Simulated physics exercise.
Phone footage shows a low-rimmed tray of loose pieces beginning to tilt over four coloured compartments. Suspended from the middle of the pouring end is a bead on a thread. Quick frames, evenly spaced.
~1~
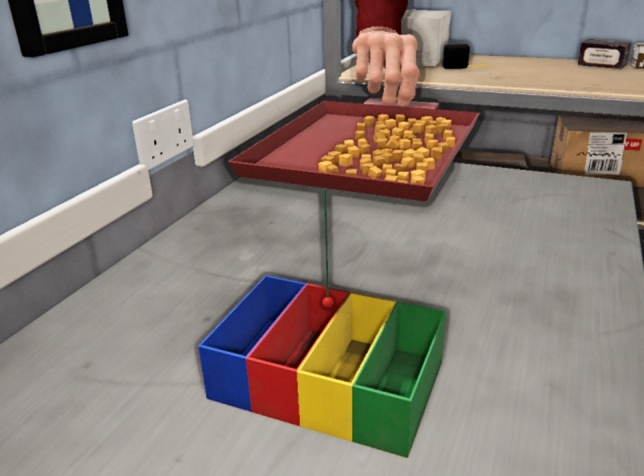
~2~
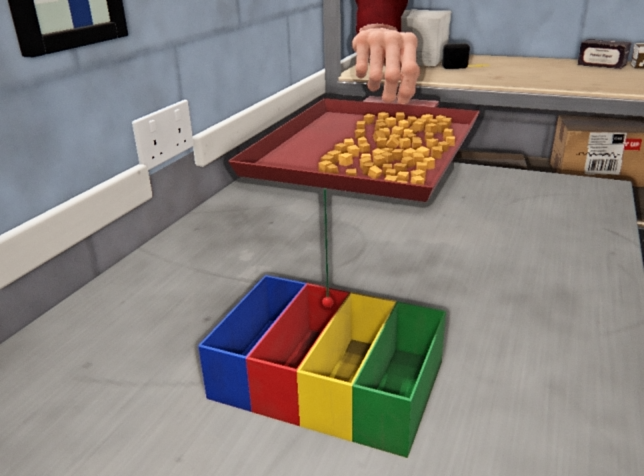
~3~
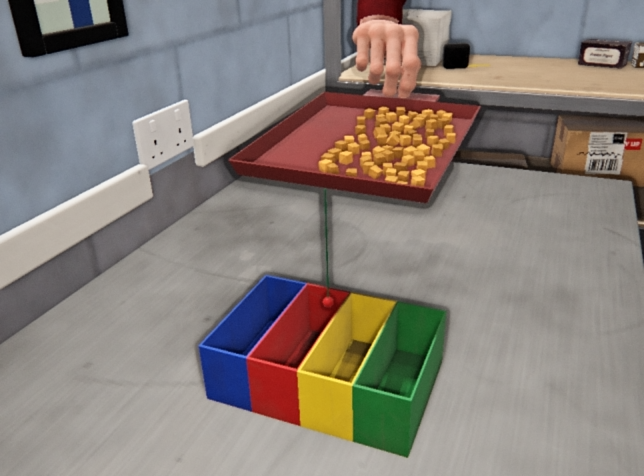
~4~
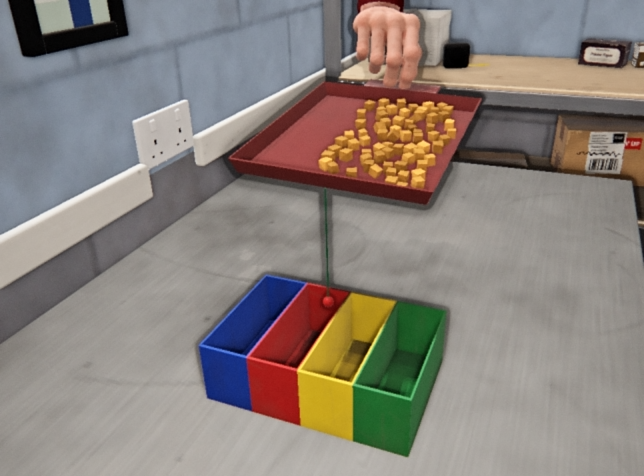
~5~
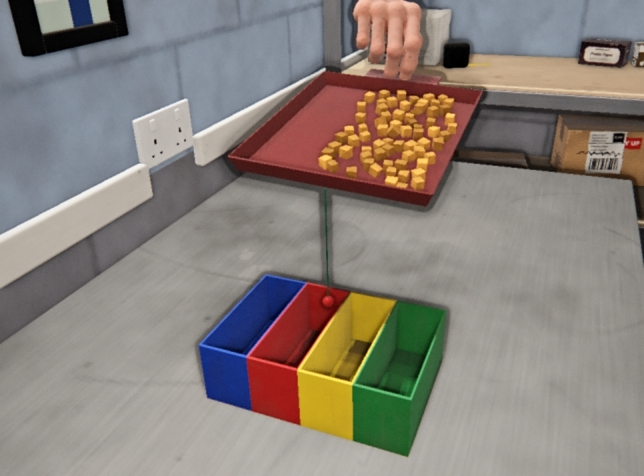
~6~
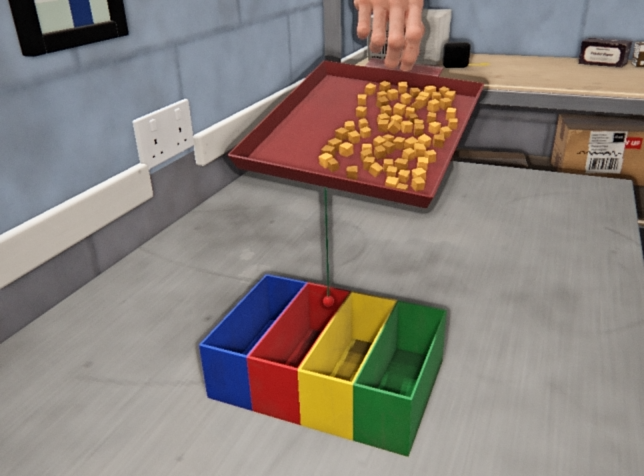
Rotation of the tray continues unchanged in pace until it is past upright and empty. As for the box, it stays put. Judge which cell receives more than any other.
The green cell receives the most.
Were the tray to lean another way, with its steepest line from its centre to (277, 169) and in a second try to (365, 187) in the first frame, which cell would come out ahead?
The blue one; the cell in green.
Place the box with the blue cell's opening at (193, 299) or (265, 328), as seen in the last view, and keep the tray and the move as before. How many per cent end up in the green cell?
You'd end up with around 10 per cent and then around 60 per cent.
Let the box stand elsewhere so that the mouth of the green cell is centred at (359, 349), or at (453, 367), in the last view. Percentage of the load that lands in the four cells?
In order: 30 percent, then 100 percent.
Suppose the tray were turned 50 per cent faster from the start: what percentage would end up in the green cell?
About 50 per cent.
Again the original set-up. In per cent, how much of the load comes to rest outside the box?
That works out to something like 30 per cent.
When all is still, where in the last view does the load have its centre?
At about (402, 405), give or take.
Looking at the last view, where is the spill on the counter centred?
My estimate puts the centre near (479, 417).
Shortly afterwards, tray tipped steeply; the whole lot on the tray.
Next, tray tipped right over; all but a few on the tray; only a few in the yellow cell; only a few falling or outside the box.
Some moments later, tray tipped past a quarter turn; near half in the green cell; near a quarter in the yellow cell; near a third falling or outside the box.
In the end, tray tipped past a quarter turn; near half in the green cell; near a quarter in the yellow cell; none at all in the red cell; none at all in the blue cell; near a third outside the box.
